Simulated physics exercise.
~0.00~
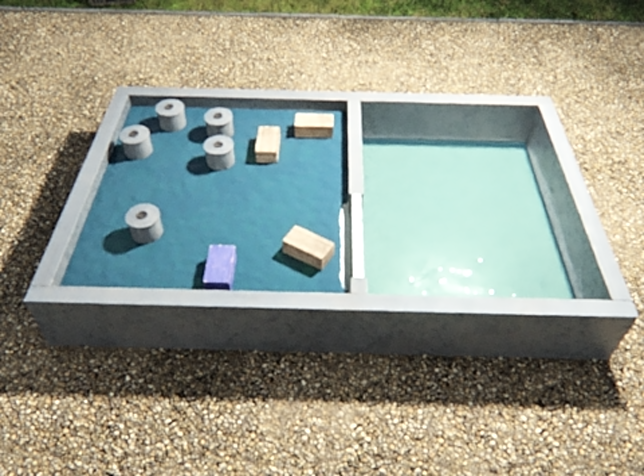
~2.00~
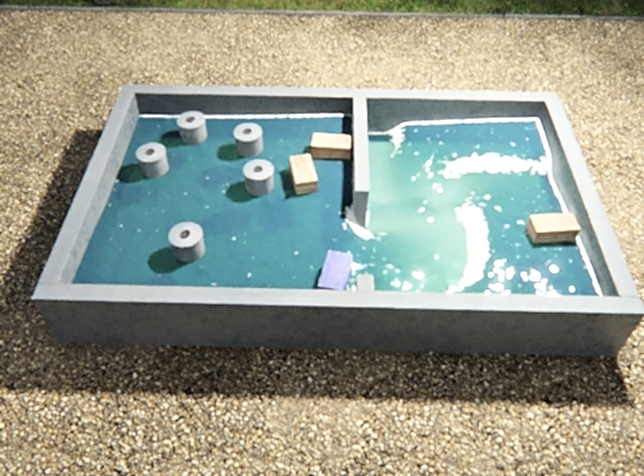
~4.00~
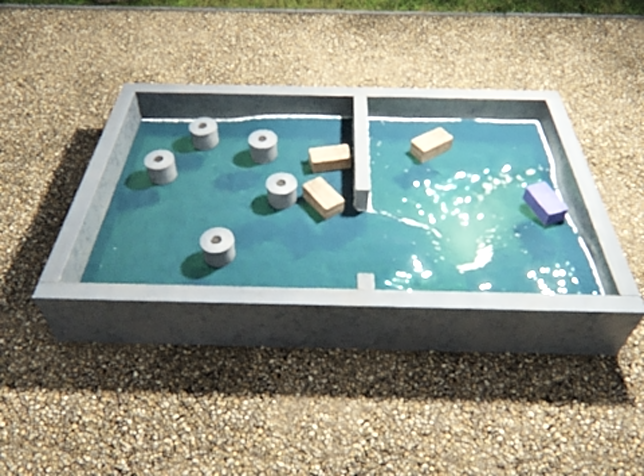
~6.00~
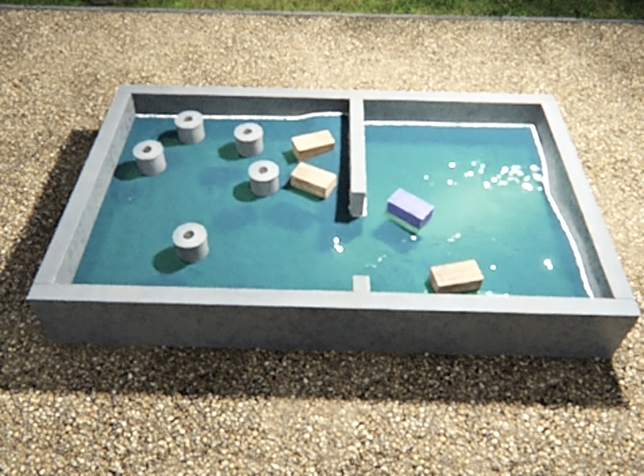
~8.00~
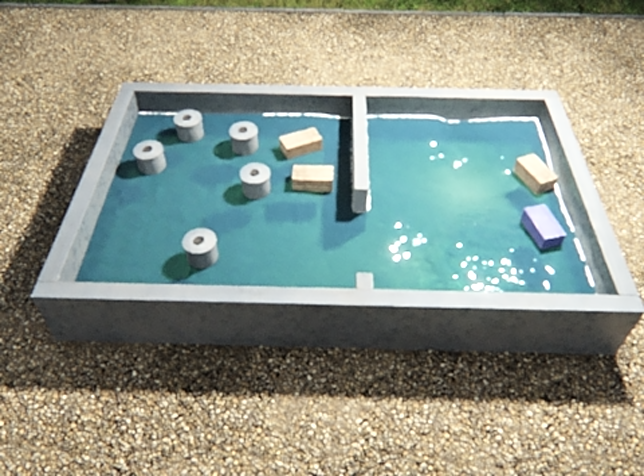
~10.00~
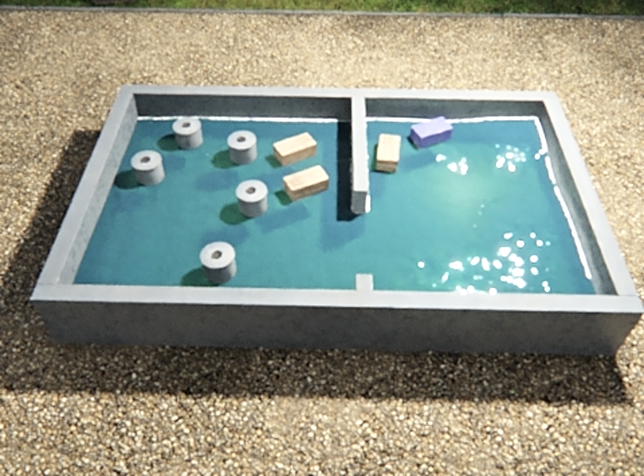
The clip opens on a concrete basin split by a divider, with deep blue water, grey cylindrical tubs and several blocks on the left, and a paler, empty pool on the right. Part of the divider opens near the front, and water surges through in white foam, carrying one tan block to the far right. The blue block drifts to the gap, then passes through to the right wall. As the foam thins, both blocks circle the right pool, swinging back and out again. At the end they float near the back, while the tubs and two tan blocks remain left.
